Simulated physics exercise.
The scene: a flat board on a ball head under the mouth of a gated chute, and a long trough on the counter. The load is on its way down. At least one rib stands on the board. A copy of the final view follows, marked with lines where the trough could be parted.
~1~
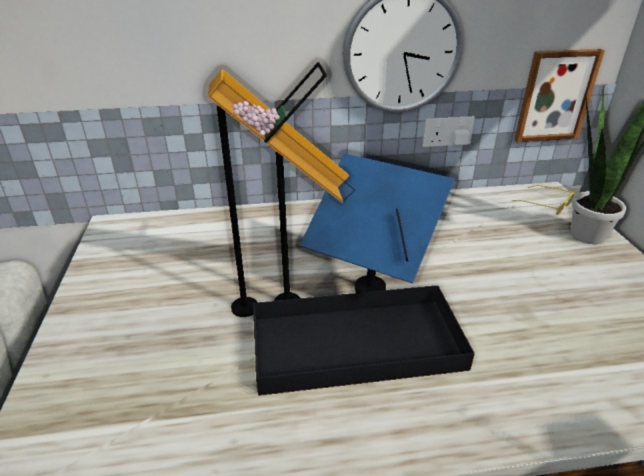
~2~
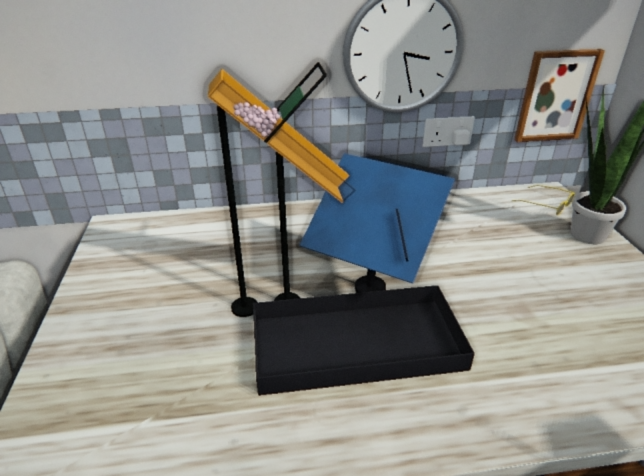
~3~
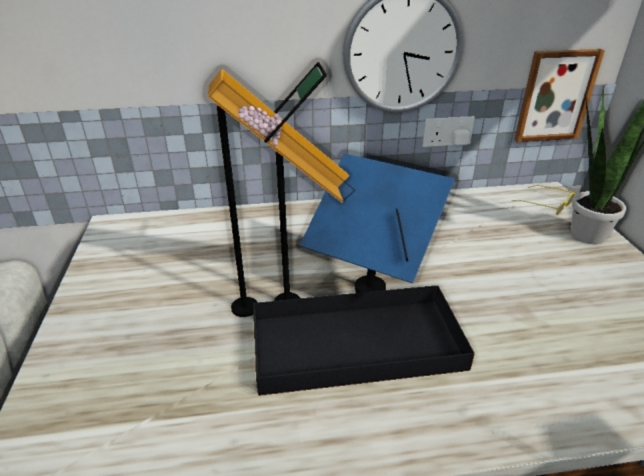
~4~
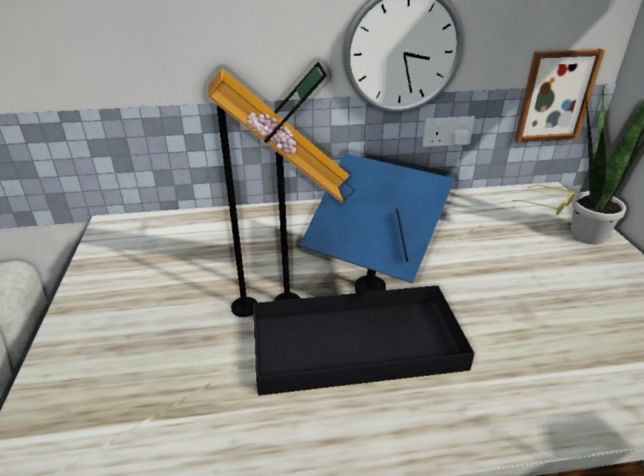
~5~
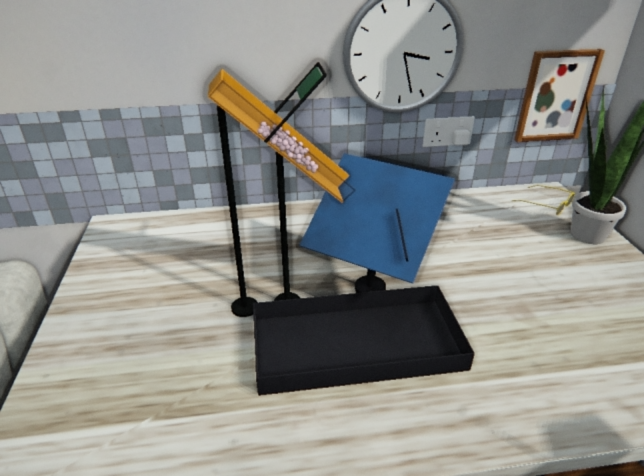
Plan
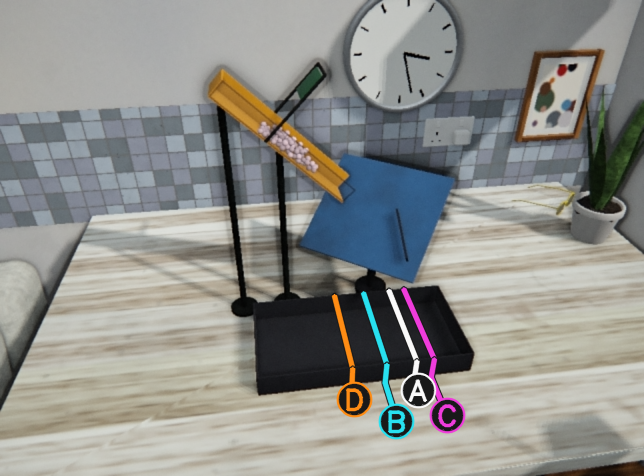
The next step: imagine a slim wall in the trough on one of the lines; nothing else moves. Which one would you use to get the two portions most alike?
B.
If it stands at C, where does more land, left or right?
Left.
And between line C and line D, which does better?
D it is.
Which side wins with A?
The left side.
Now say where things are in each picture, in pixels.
Load behind the gate near (259, 117), sugar pearls; lip of the chute near (340, 195), sloping fairly steeply, in the first picture.
Middle of the board near (375, 212), tilted fairly steeply; middle of its low edge near (353, 263); of its high edge near (397, 165), in the second picture.
Front corners of the trough near (257, 378) and (474, 353), empty; front of the load near (275, 141), in the third picture.
Middle of the load near (277, 135); its front near (293, 150), close to a third of the way to the lip; rib from (397, 209) to (406, 258), in the fourth picture.
Middle of the load near (286, 142); its front near (315, 167), close to two thirds of the way to the lip, in the fifth picture.
On the marked copy, line A crosses the front rim at (416, 360); line B crosses the front rim at (386, 363); line C crosses the front rim at (434, 358); line D crosses the front rim at (352, 367).
For line A, of what is caught, all but a few on the left of the divider, a small share on the right.
For line B, of what is caught, close to half on the left of the divider, close to half on the right.
For line C, of what is caught, the whole lot on the left of the divider, none at all on the right.
For line D, of what is caught, close to a quarter on the left of the divider, the bulk on the right.
